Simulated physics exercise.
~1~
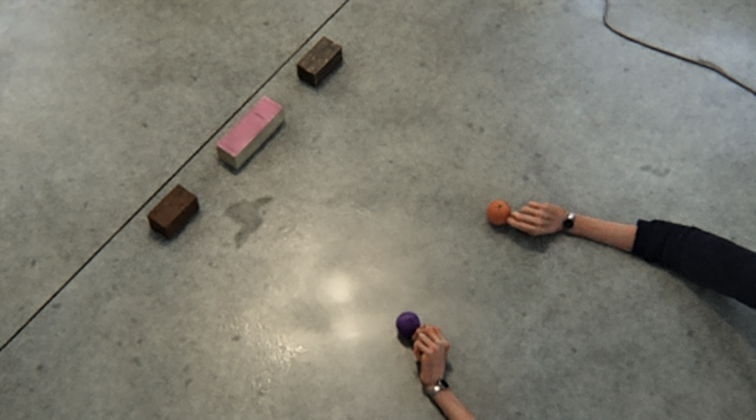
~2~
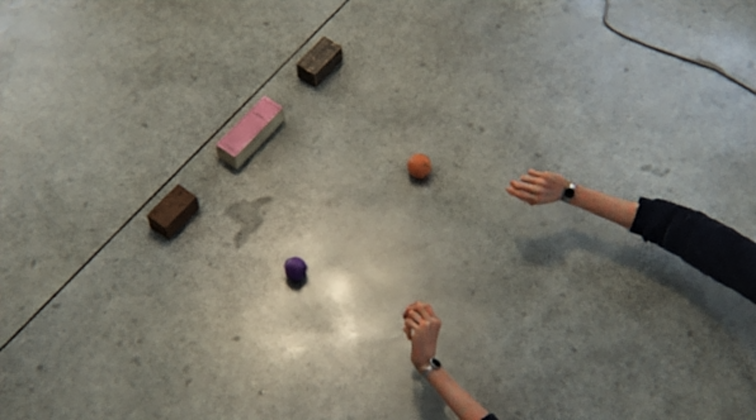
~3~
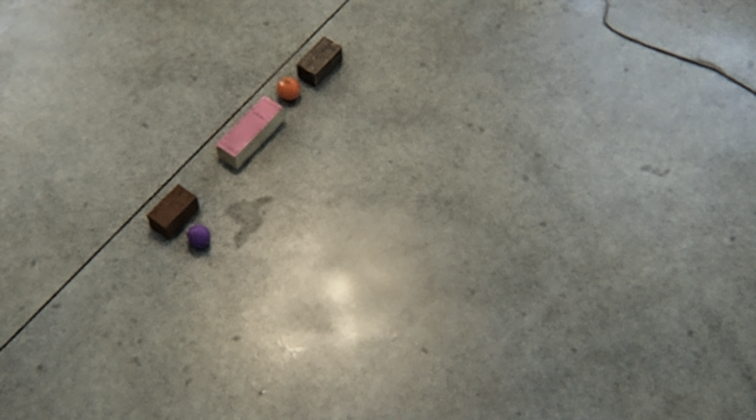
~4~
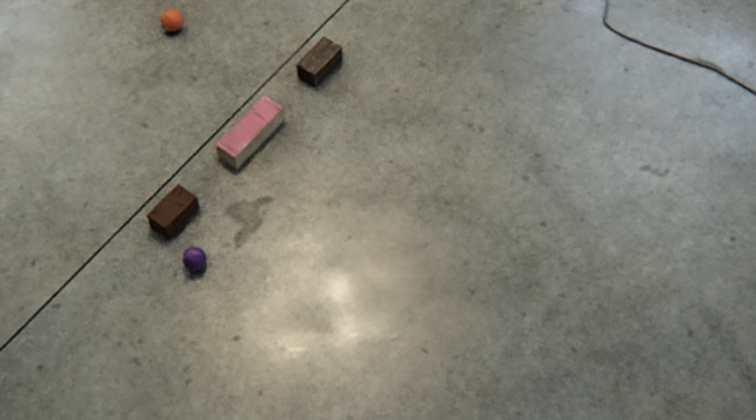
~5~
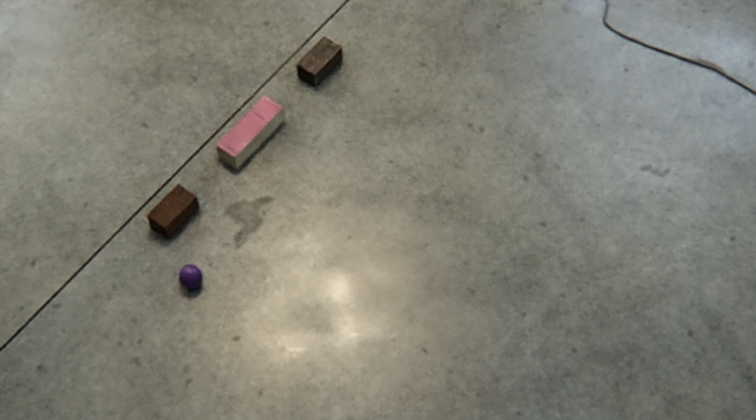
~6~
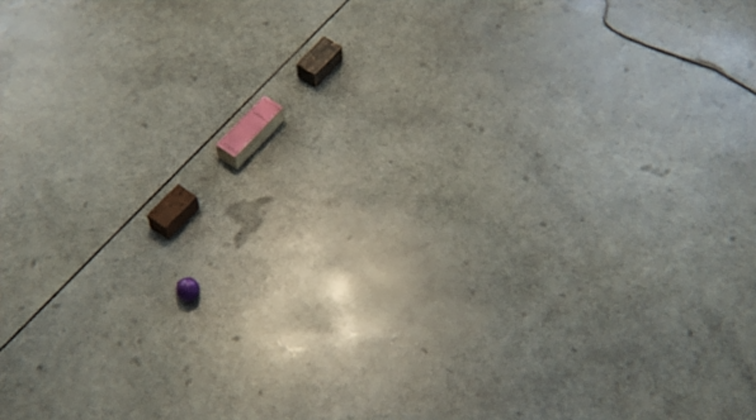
Two small balls, one orange and one purple, are rolled by two hands across a grey concrete floor, seen from above, towards a diagonal row of blocks at the upper left. A brown block stands at the near end, a pink one in the middle and a dark one at the far end. The hands let go and draw back as both balls roll leftward. The orange ball passes between the pink and dark blocks and rolls on out of view. The purple ball hits the brown block, bounces off and drifts slowly down, ending just below it.
